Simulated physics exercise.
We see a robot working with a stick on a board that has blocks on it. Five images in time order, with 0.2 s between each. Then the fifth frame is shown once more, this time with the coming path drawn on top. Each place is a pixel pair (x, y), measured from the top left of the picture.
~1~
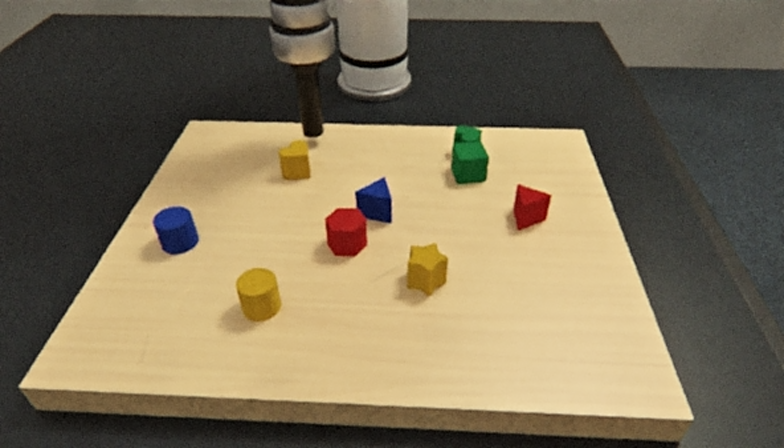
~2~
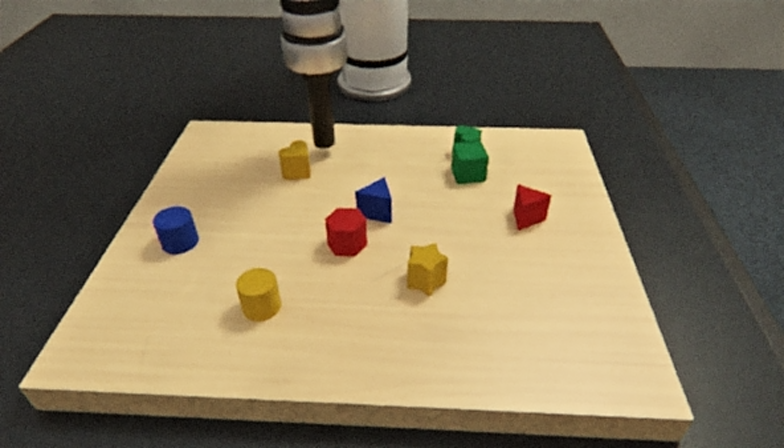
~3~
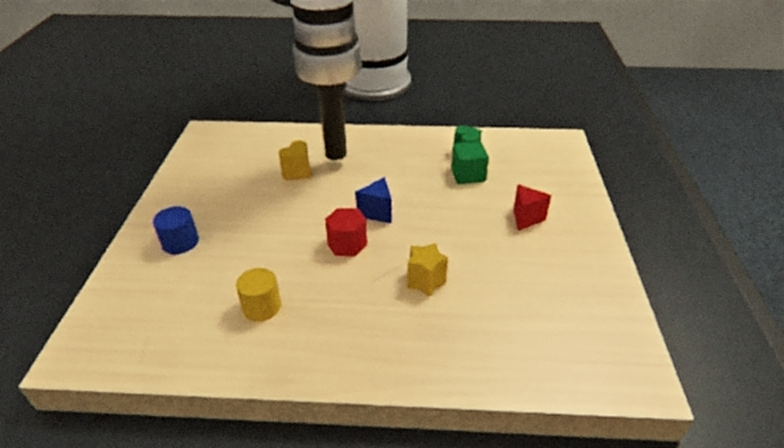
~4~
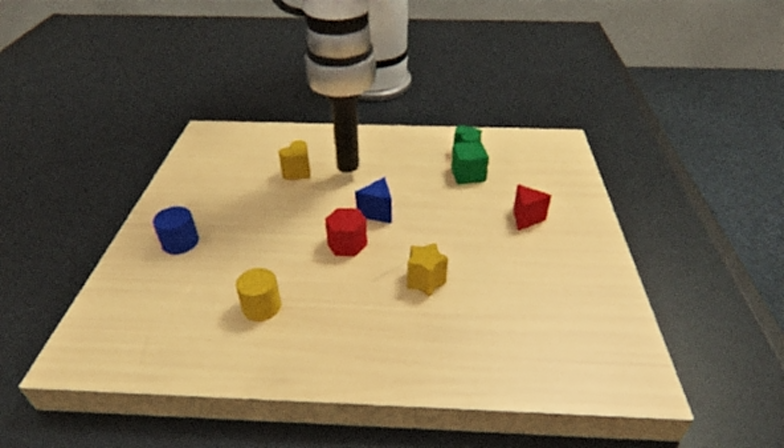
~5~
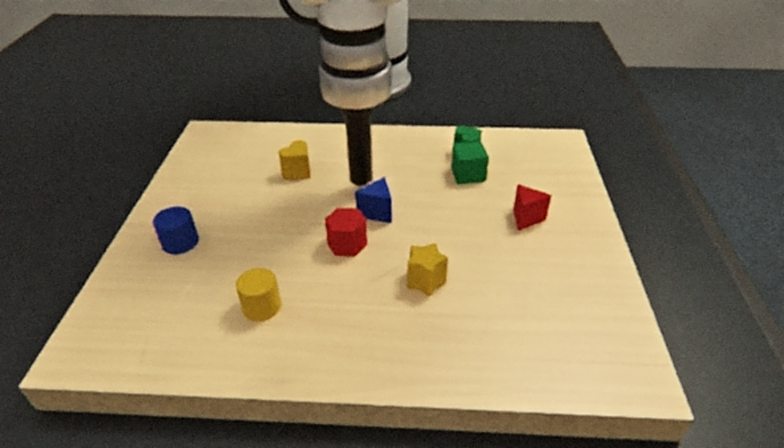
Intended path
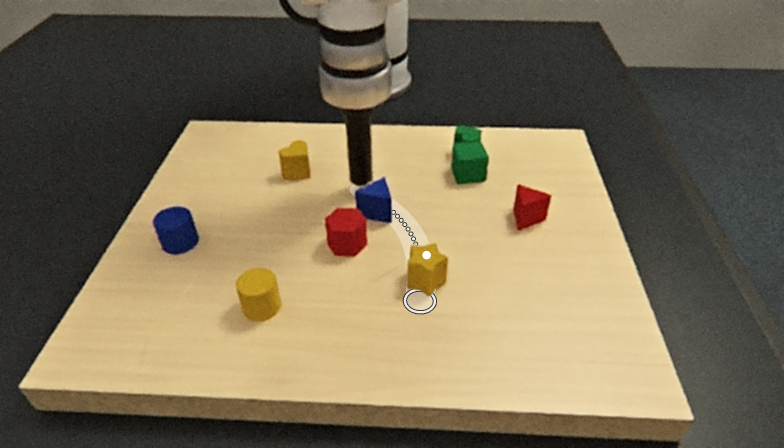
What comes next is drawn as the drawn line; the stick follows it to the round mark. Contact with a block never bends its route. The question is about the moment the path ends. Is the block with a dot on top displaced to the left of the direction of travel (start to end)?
No
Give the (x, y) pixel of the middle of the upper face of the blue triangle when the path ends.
The top centre is at (388, 217).
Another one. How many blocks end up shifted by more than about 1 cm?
In total, two blocks get moved by over 1 cm.
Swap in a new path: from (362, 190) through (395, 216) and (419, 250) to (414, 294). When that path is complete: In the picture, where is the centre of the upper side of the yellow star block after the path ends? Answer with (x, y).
Put as a pixel place, it's (435, 287).
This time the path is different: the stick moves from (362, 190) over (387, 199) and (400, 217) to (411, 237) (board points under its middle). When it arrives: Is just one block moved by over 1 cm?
Short answer: Yes.
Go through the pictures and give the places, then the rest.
The first frame shows lower end of the stick (314, 133), tops of blocks, red hexagon (345, 219), blue triangle (377, 188), yellow star block (427, 255).
The second frame shows stick (325, 143), blocks as before.
The third frame shows stick (336, 155), blocks as before.
The fourth frame shows stick (348, 167), blocks as before.
The fifth frame shows stick (361, 179), red hexagon (345, 219), blue triangle (377, 188), yellow star block (427, 255).
The drawn path runs from (362, 190) by way of (397, 216) and (419, 253) to (420, 301); the dot is on the yellow star block.
On the path given first. One third of the way, stick (397, 206); blue triangle (386, 206), turned 70° clockwise.
Two thirds of the way, stick (419, 243); blue triangle (388, 217), turned 120° clockwise.
At the end, stick (420, 290); red hexagon not moved; blue triangle (388, 217), turned 120° clockwise; yellow star block (433, 297).
